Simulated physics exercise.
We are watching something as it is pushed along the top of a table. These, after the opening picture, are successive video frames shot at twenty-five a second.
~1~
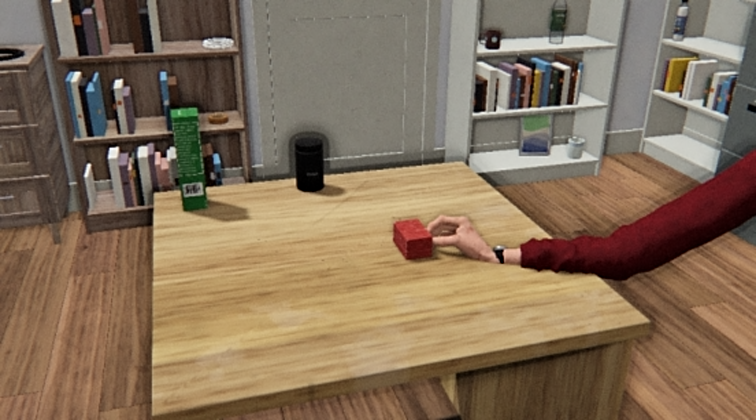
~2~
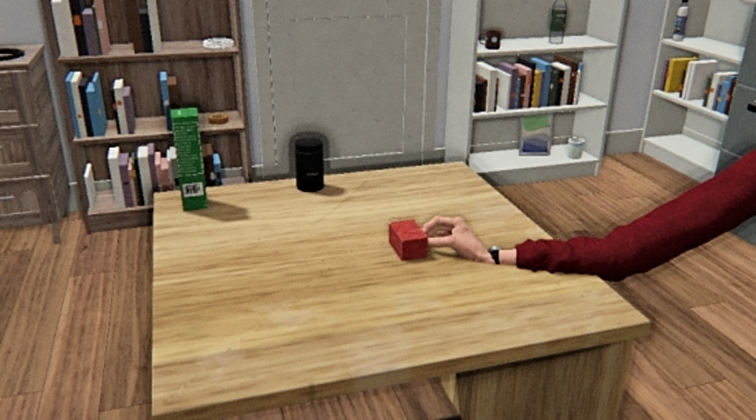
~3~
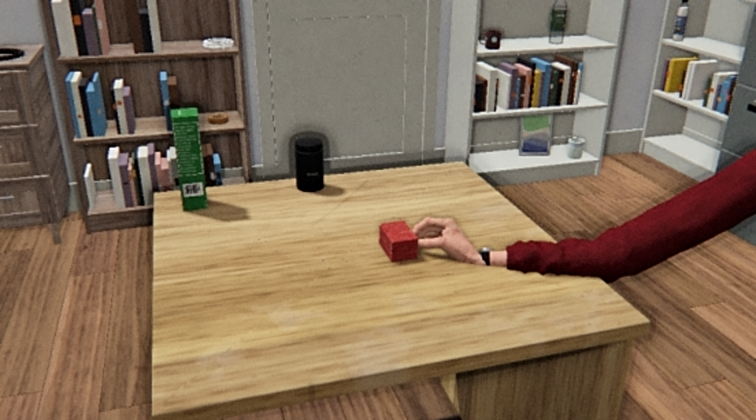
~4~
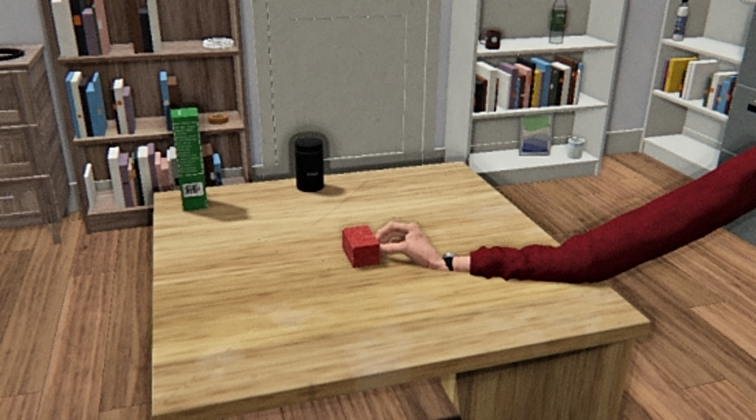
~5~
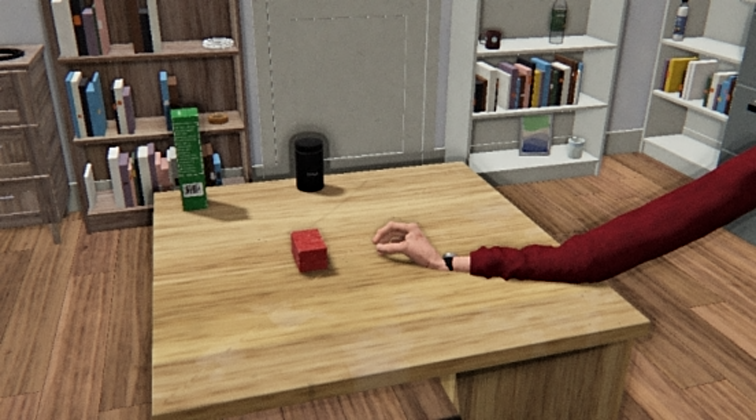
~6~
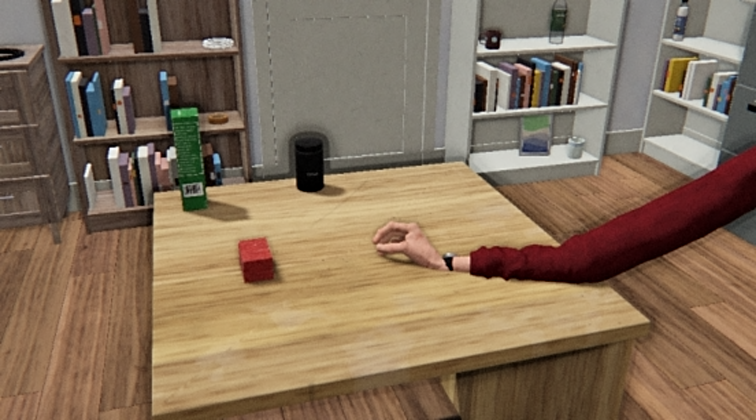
A red block slides left across a wooden table, pushed by a hand that then stays behind.
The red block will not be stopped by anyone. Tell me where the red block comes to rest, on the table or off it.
Goes off.
Then, 0.20 s after the last picture, red block now off the table.
Then, 0.40 s after the last picture, things are still on the move.
Then, 0.60 s after the last picture, as before.
By the end, off the table, red block.
